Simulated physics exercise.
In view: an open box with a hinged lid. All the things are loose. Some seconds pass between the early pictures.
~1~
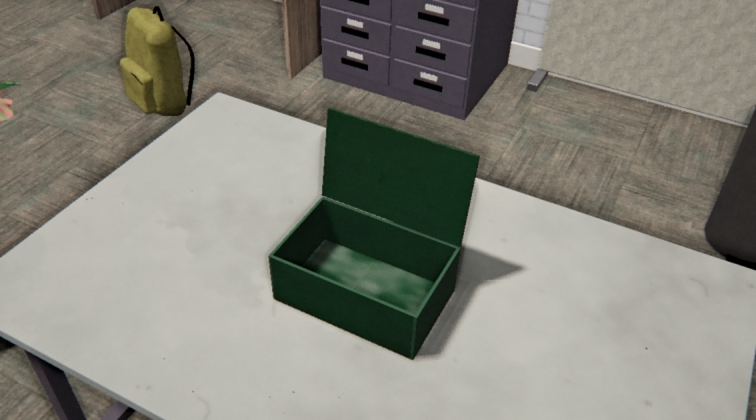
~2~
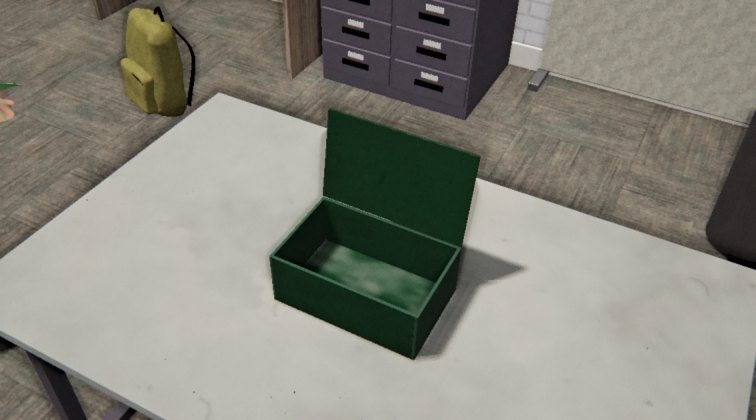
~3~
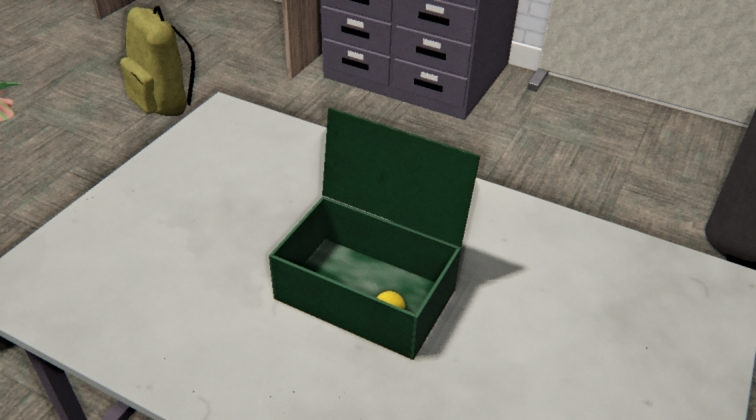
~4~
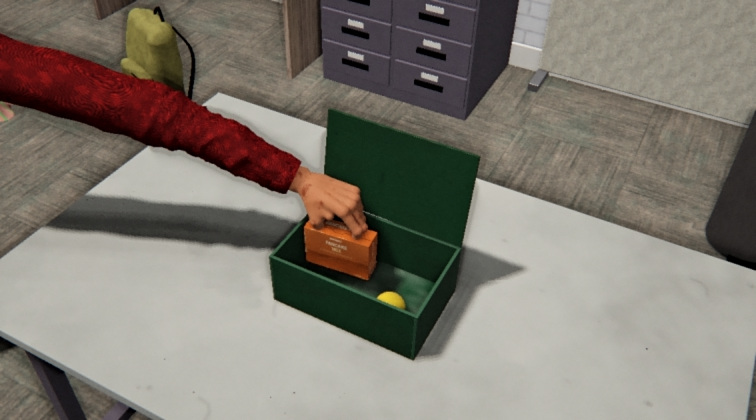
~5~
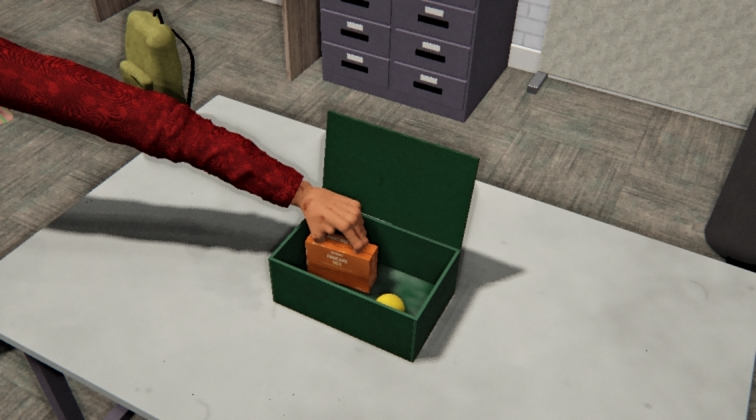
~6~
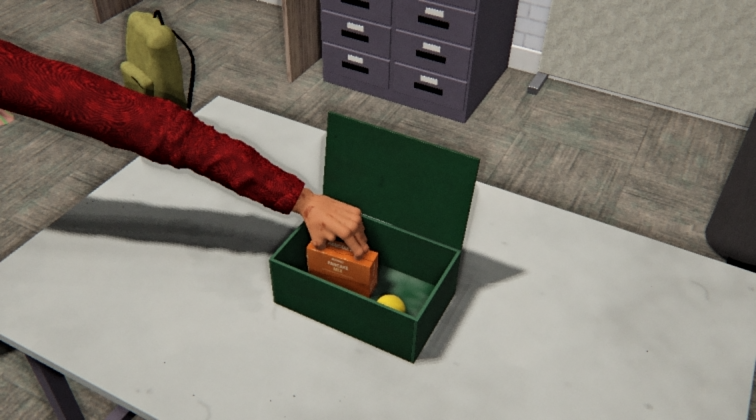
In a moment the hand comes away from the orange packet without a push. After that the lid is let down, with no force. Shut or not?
The lid closes.
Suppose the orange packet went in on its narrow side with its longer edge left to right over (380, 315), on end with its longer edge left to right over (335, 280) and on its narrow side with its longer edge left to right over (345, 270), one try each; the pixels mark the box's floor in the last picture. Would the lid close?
In the first case it will not close; in the second case it stays ajar; in the third case it shuts flat.
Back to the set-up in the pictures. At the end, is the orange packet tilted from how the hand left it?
The orange packet stays as placed.
Then, 1.20 s past the last view, lid starting down.
Then, 1.80 s past the last view, lid 47° above the rim.
Then, 2.20 s past the last view, lid 17° above the rim.
Finally, lid shut; both still in place. Final places as the last picture's camera would see them, orange packet near (343, 267).
